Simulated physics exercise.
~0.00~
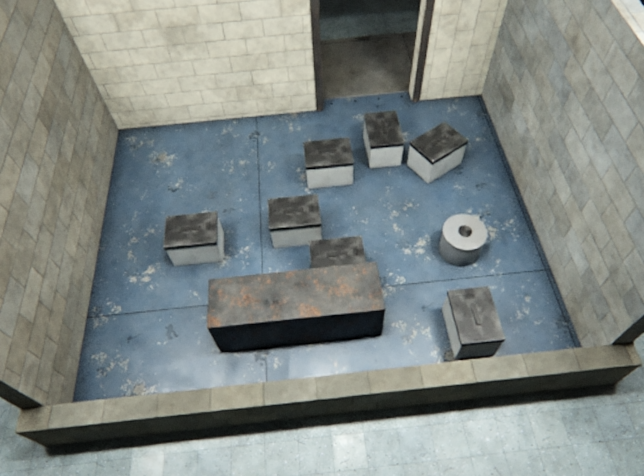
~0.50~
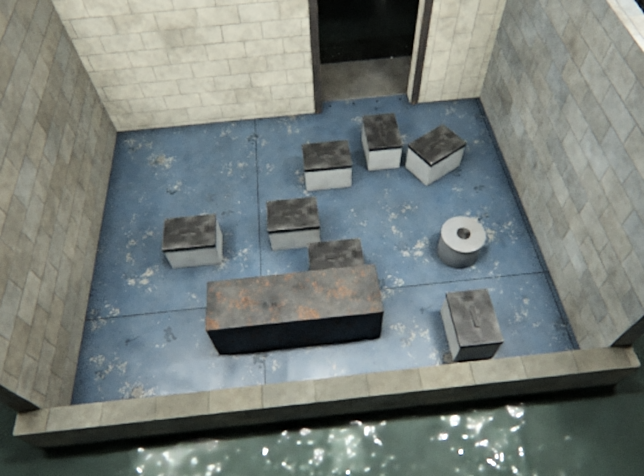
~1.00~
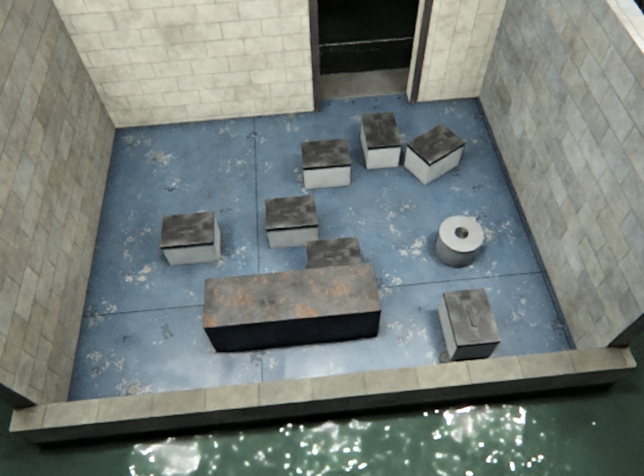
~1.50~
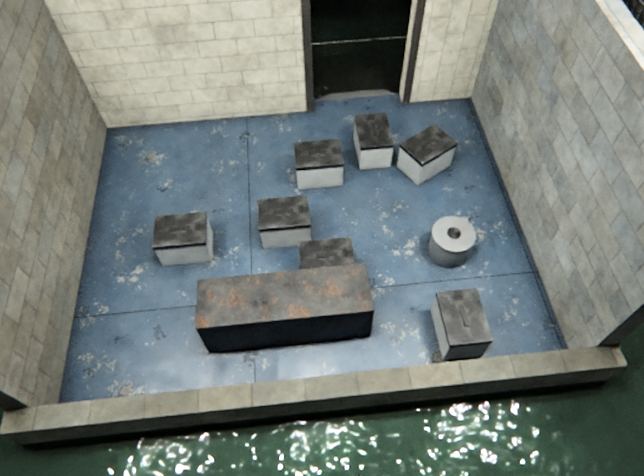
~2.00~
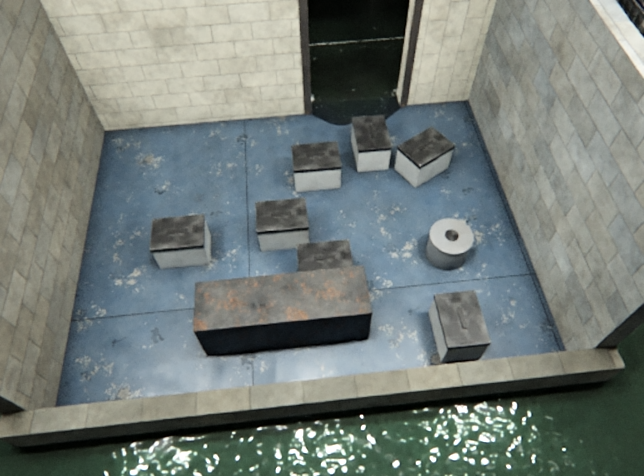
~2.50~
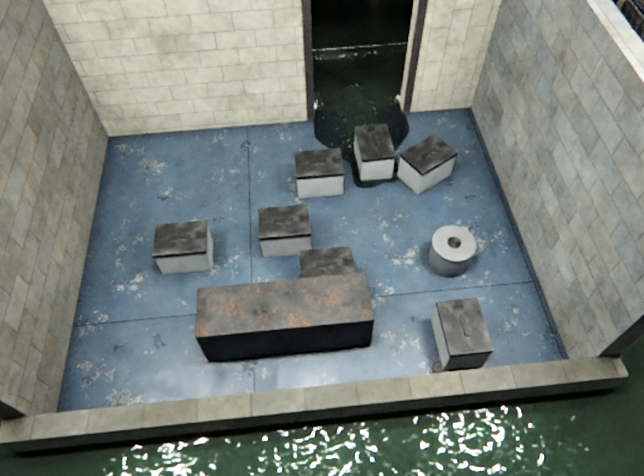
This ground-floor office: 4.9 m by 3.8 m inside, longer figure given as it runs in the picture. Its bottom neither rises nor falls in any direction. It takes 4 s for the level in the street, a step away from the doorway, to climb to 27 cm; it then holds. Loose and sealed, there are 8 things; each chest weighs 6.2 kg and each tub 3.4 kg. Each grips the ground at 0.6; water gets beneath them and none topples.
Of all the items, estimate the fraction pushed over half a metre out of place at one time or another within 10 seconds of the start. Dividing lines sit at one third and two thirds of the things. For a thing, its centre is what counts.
My call: Two thirds or more of them.
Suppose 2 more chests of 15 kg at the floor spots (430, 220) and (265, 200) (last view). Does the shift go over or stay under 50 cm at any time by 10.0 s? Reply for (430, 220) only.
Above the mark.
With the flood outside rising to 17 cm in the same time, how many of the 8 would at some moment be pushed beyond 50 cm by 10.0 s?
7.
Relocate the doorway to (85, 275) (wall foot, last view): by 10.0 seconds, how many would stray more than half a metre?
The count would be 7.
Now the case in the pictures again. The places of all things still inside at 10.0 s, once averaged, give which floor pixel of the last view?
Around (275, 281).
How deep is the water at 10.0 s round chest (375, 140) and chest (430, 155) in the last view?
Depth approx. 11 cm / 17 cm.
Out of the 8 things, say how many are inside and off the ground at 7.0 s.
Count: 7.
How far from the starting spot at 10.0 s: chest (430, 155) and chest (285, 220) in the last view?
They've ended up 150 cm and 200 cm away, in that order.
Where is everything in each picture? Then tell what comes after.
In the first frame, a chest at (384, 128), on the bottom; a chest at (337, 254) rests on the ground; 0.0 m2 under water; 0 of 8 have shifted.
In the second frame, a chest at (382, 130) rests on the ground; a chest at (336, 257), on the bottom; 0.0 m2 under water; 0 of 8 have shifted.
In the third frame, a chest at (381, 129), on the bottom; a chest at (334, 255) rests on the ground; water covers 0.0 m2; 0 of 8 have shifted.
In the fourth frame, a chest at (374, 129) rests on the ground; a chest at (327, 255), on the bottom; water covers 0.0 m2; 0 of 8 have shifted.
In the fifth frame, a chest at (371, 132) rests on the ground; a chest at (325, 258) rests on the ground; 0.2 m2 under water; 0 of 8 have shifted.
In the sixth frame, a chest at (375, 141), on the bottom, 4 cm from its start; a chest at (327, 264), on the bottom; 0.7 m2 under water; 0 of 8 have shifted.
After 3.5 s 1 of 8 are over 50 cm from their spots; 0 afloat.
After 4.5 s 3 of 8 are over 50 cm from their spots; 3 afloat.
After 7.0 s 7 of 8 are over 50 cm from their spots; 7 afloat.
After 10.0 s 8 of 8 are over 50 cm from their spots, and 8 have been at some point; 8 afloat.
